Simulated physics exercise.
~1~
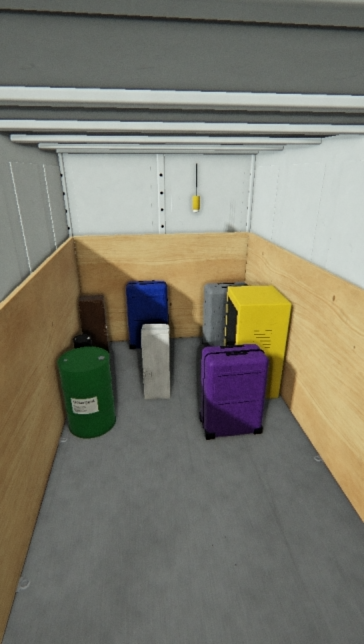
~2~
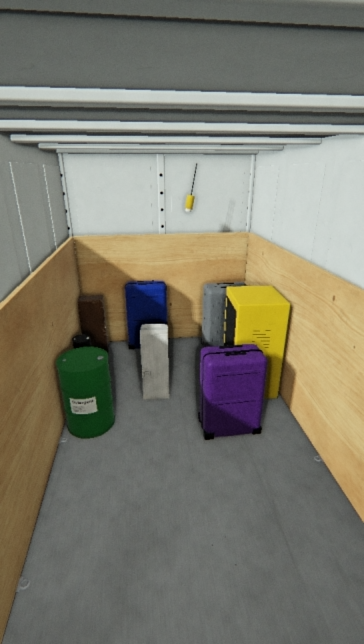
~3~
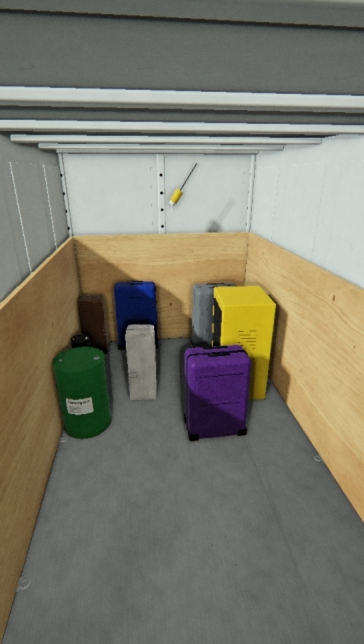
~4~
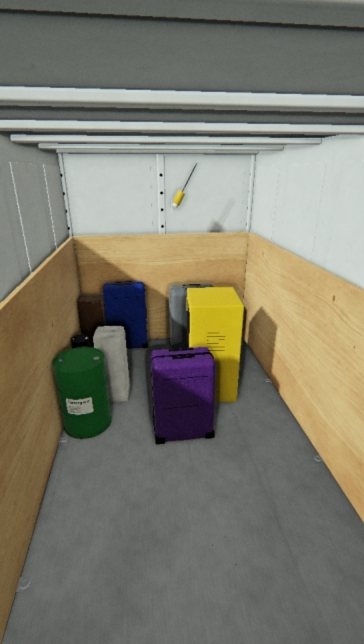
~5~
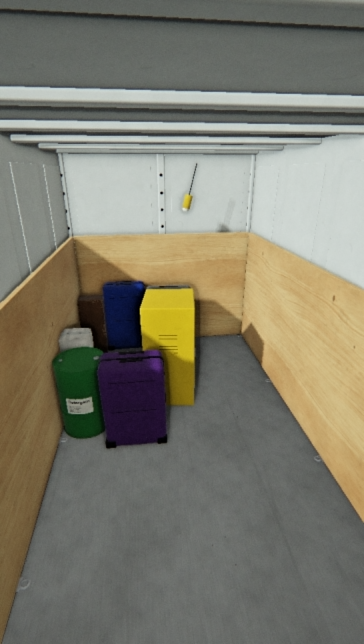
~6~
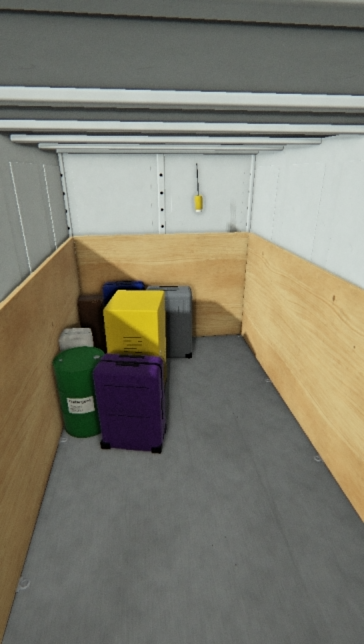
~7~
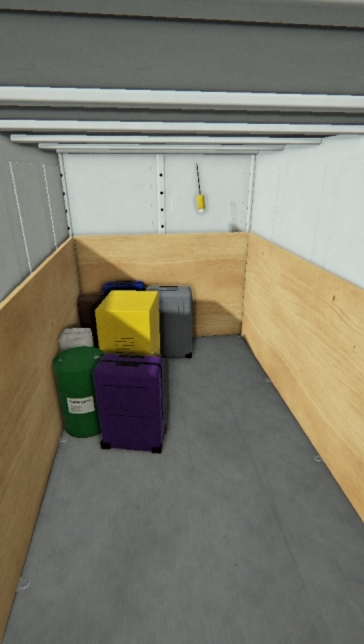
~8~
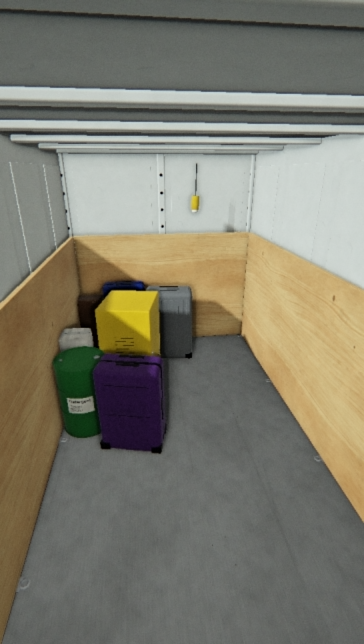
A tall yellow appliance and a purple suitcase stand on the right of a moving van's load bay, seen from the open rear towards the bulkhead. A green drum is at the left, with a dark brown box behind it, a blue case and a white box near the middle, and a grey case at the back right. As the hanging yellow lamp swings, the cases, white box and appliance slide left. The white box tucks behind the drum, and the purple case stops beside it. Finally everything rests upright, bunched on the left, leaving the right side empty.
